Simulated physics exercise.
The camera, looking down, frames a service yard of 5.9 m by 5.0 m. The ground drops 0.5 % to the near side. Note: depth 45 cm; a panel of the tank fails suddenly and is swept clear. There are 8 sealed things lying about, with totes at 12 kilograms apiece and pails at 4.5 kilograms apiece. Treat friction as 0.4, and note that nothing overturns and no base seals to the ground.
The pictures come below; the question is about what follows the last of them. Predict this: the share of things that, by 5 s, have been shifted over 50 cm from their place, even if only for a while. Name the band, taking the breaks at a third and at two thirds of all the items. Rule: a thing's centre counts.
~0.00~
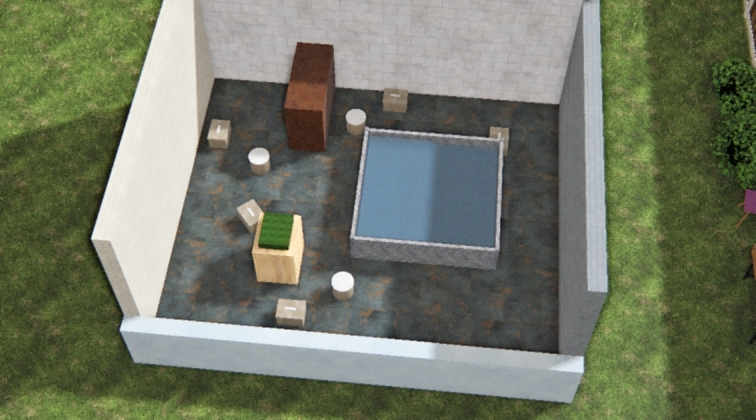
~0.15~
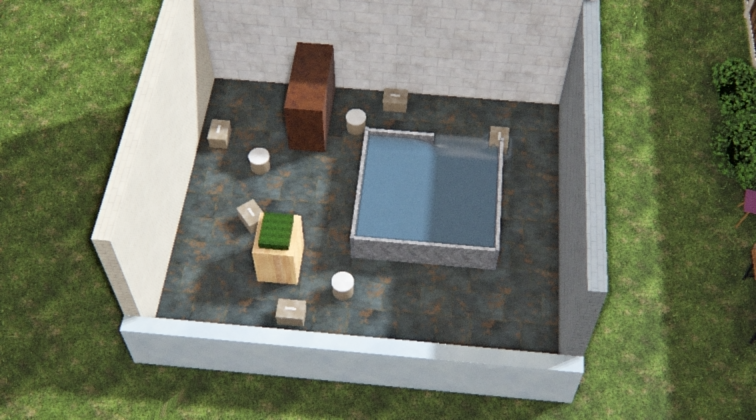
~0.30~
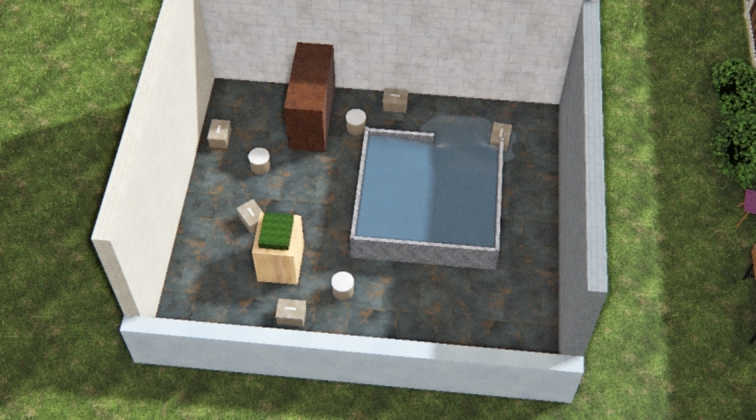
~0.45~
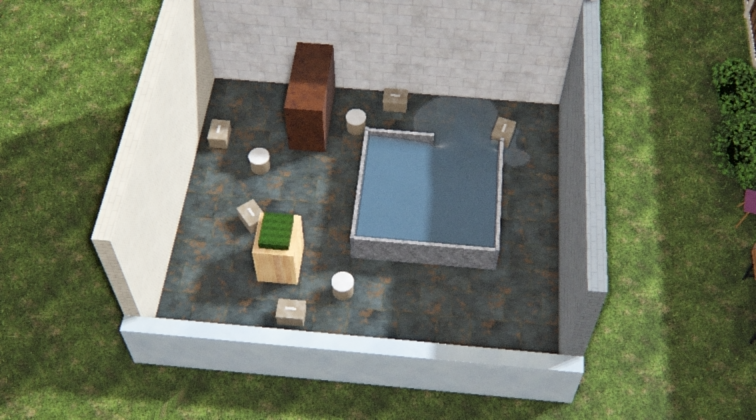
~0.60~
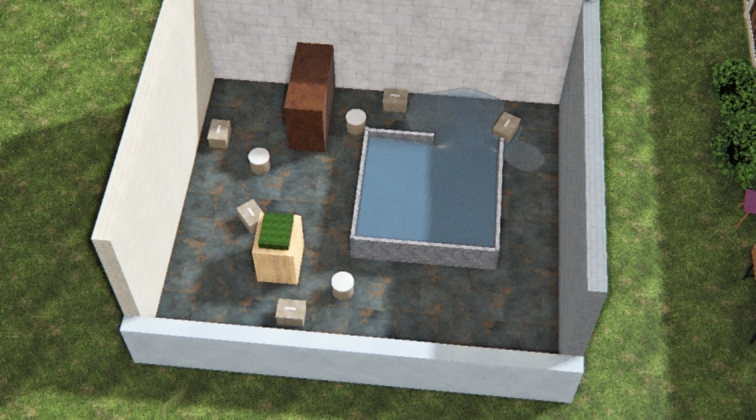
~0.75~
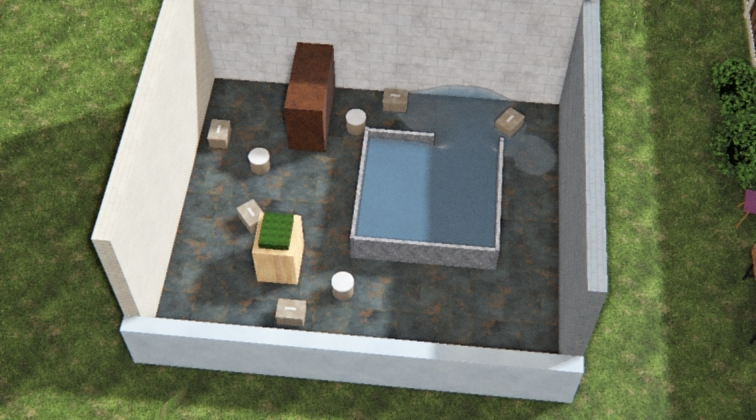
The answer is the middle band, one to two thirds.
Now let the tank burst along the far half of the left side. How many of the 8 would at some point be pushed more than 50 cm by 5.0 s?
Then 5.
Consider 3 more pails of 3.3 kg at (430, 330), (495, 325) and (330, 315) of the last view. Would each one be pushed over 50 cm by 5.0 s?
First falls shy, second exceeds it, third falls shy.
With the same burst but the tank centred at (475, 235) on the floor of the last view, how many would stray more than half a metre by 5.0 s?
The answer would then be 3.
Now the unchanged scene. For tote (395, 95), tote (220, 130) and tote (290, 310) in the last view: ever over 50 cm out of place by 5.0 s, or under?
Well, in that order it's topping it, not reaching it, not reaching it.
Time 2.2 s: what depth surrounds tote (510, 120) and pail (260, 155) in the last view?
Around 15 cm and 0 cm.
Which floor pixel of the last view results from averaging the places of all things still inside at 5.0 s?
(315, 251).
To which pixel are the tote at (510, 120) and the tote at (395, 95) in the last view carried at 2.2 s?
(535, 131) and (363, 114), roughly.
After 1.1 s 1 of 8 are over 50 cm from their spots; 0 afloat.
After 2.2 s 2 of 8 are over 50 cm from their spots; 1 afloat.
After 3.5 s 3 of 8 are over 50 cm from their spots; 1 afloat.
After 5.0 s 3 of 8 are over 50 cm from their spots, and 3 have been at some point; 0 afloat.
